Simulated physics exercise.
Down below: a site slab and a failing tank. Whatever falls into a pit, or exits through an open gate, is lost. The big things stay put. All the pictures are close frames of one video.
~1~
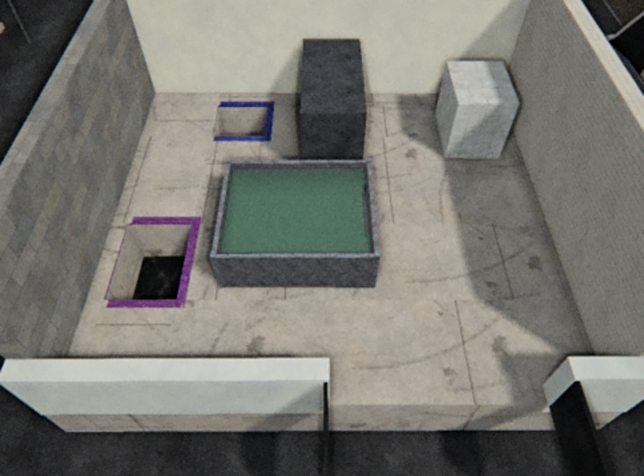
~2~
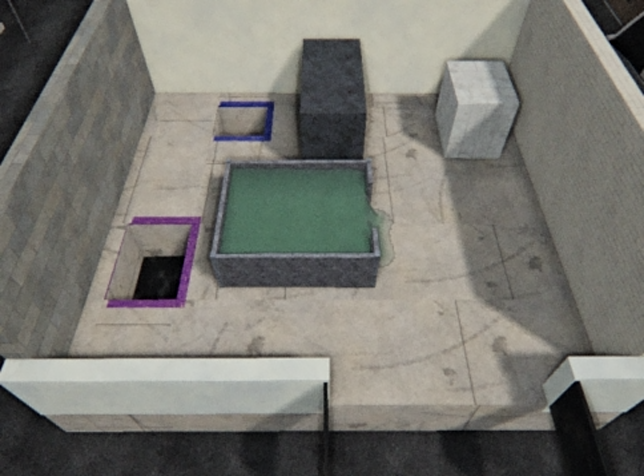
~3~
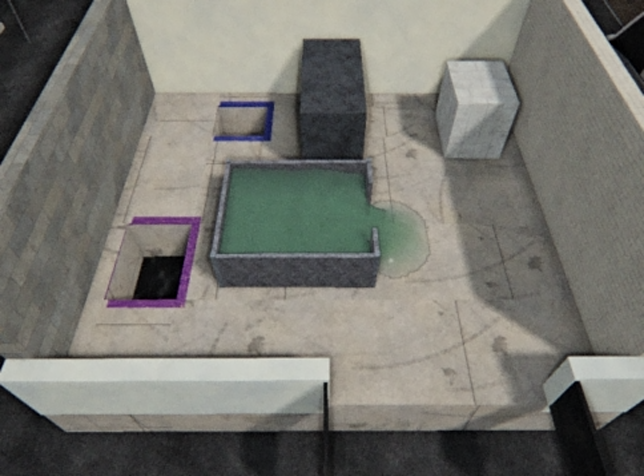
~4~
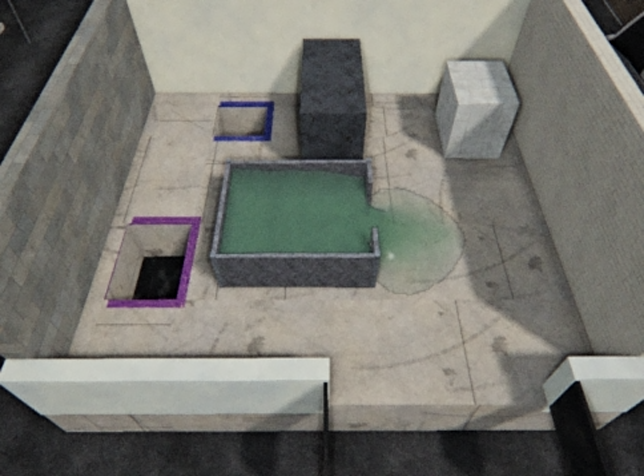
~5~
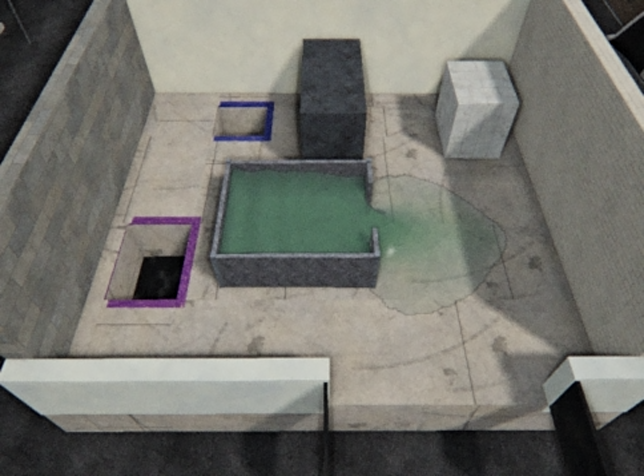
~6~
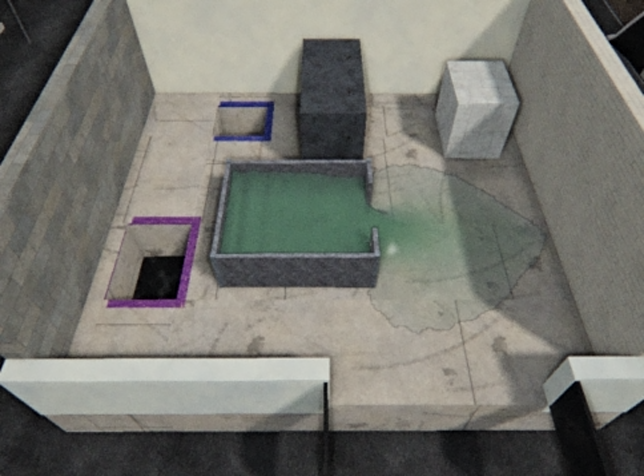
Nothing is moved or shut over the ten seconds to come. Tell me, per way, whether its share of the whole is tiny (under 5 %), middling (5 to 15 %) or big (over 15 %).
Outcome: The gate will not stay within fifteen per cent, the blue pit will not reach five per cent, the purple pit will not reach five per cent.
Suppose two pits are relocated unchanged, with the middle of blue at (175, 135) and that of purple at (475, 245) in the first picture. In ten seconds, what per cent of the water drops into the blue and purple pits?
For blue, 0 in a hundred; for purple, 65 in a hundred.
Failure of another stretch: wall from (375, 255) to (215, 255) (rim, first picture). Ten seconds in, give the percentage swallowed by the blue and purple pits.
Estimates in per cent: Blue 0, purple 25.
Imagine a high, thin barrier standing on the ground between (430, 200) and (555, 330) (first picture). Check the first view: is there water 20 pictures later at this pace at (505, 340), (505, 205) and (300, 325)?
Running through them in order, the first comes out taken by the flood, the second taken by the flood and the last free from flooding.
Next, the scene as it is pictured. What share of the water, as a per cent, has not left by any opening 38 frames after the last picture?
I make it around 90 per cent.
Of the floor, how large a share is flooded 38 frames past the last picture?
Some 65 per cent.
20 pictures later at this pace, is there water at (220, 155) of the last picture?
Verdict: That spot is spared.
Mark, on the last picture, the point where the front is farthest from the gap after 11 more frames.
Farthest reach: (495, 94).
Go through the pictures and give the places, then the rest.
The first frame shows still water in the water tank at (297, 209).
In the second frame, water pours out at (368, 228) and has run to (378, 213).
In the third frame, water pours out at (368, 229) and has run to (419, 222).
In the fourth frame, water pours out at (368, 229) and has run to (453, 226).
In the fifth frame, water pours out at (368, 229) and has run to (500, 235).
In the sixth frame, water pours out at (368, 228) and has run to (531, 229).
A moment on, water covers 30 % of the floor; the gate 0 %, the blue pit 0 %, the purple pit 0 %.
Next, water covers 30 % of the floor; the gate 0 %, the blue pit 0 %, the purple pit 0 %.
Then, water covers 40 % of the floor; the gate 3 %, the blue pit 0 %, the purple pit 0 %.
Later, water covers 65 % of the floor; the gate 10 %, the blue pit 0 %, the purple pit 0 %.
In the end, water covers 75 % of the floor; the gate 20 %, the blue pit 1 %, the purple pit 2 %.
